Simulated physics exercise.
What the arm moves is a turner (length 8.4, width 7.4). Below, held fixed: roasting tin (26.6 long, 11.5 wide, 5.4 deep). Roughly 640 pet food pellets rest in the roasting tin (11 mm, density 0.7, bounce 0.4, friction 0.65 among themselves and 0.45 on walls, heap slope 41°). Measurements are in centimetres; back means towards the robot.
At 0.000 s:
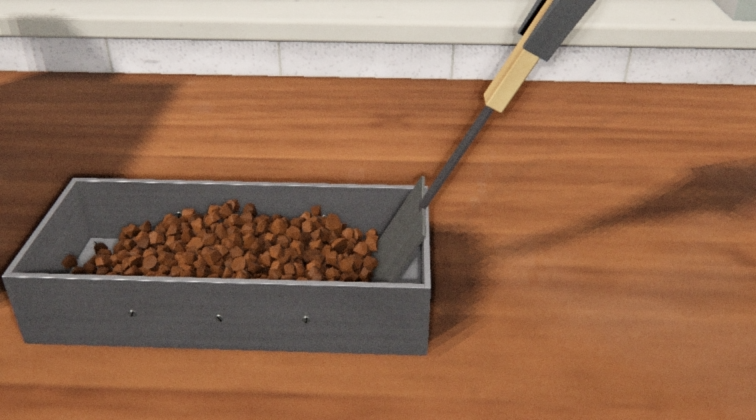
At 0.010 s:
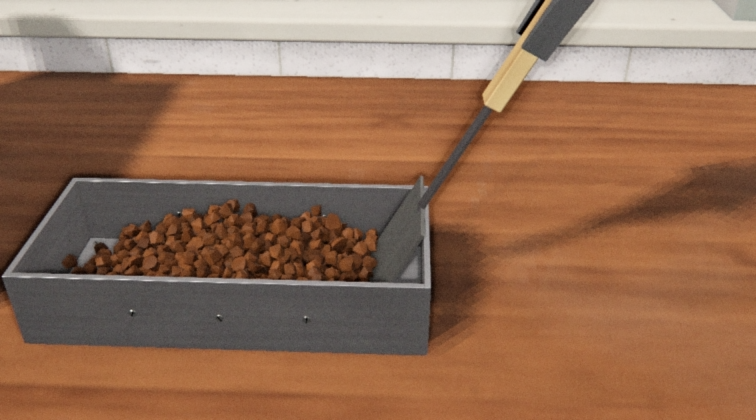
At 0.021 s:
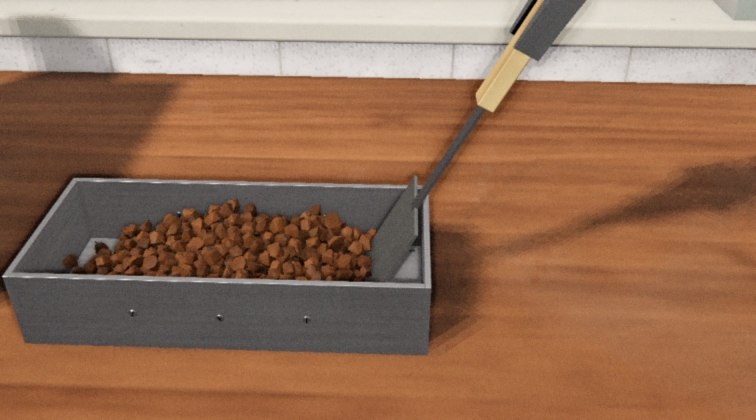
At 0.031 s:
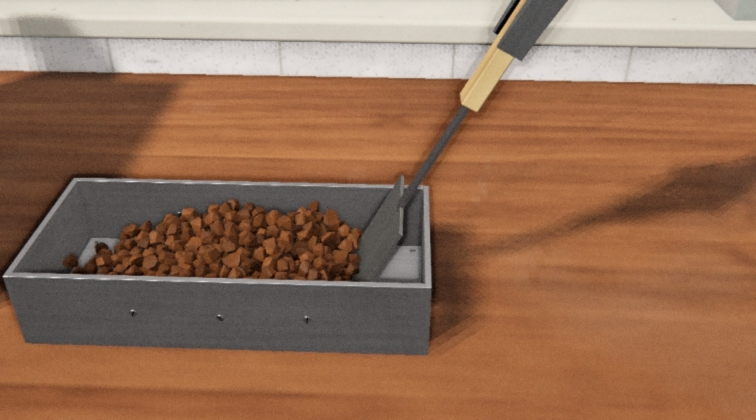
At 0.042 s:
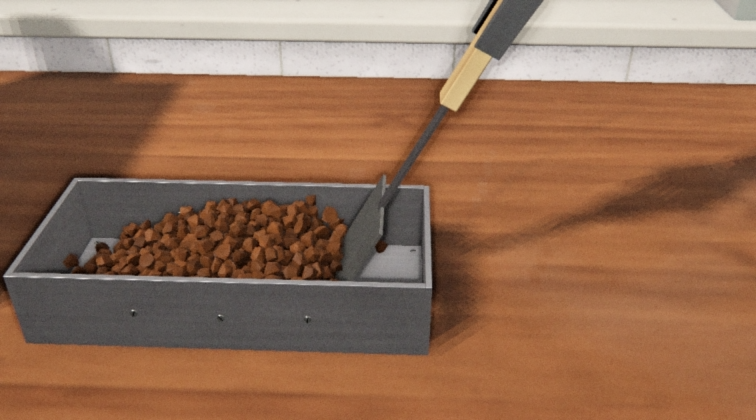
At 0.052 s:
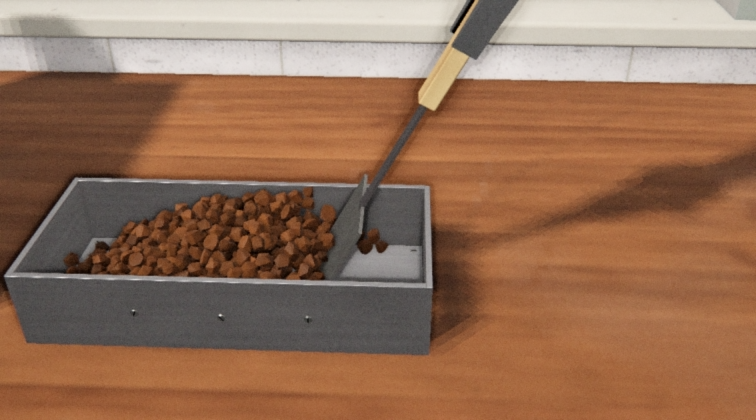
A turner with a pale wooden and dark handle, tilted up to the right, first stays nearly still, then slides left through a roasting tin, pushing brown pellets into a slightly taller heap while a few slip behind its blade. The grey rectangular tin sits at left on a brown wood-grain surface before a pale wall. The steady view looks down from above at an angle.
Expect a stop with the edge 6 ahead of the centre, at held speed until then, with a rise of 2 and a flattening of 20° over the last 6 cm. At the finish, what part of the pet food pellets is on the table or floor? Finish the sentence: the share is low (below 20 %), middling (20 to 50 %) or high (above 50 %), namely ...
The share is middling, 20 to 50 %.
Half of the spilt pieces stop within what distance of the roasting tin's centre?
That distance comes to about 26 cm.
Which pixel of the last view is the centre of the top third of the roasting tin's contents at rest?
About (89, 237).
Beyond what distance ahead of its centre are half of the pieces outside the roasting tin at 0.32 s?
The distance is about 20 cm.
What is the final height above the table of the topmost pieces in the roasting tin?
Top of the heap: Roughly 7.5 cm above the table top.
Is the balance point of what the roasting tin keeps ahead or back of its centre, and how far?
7.5 cm ahead.
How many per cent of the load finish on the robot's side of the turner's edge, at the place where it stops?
I'd say close to 20 in a hundred.
After 0.08 s, sloping 62°, highest piece 10 above the table; 637 in the roasting tin.
After 0.10 s, sloping 56°, highest piece 12 above the table; 632 in the roasting tin, 5 on the blade or in flight.
After 0.32 s, sloping 42°, highest piece 8 above the table; 450 in the roasting tin, 119 on the table or floor, 68 on the blade or in flight.
After 1.37 s, sloping 42°, highest piece 7 above the table; 449 in the roasting tin, 188 on the table or floor.
At rest, 449 in the roasting tin, 188 on the table or floor. That is 30 % on the table or floor.
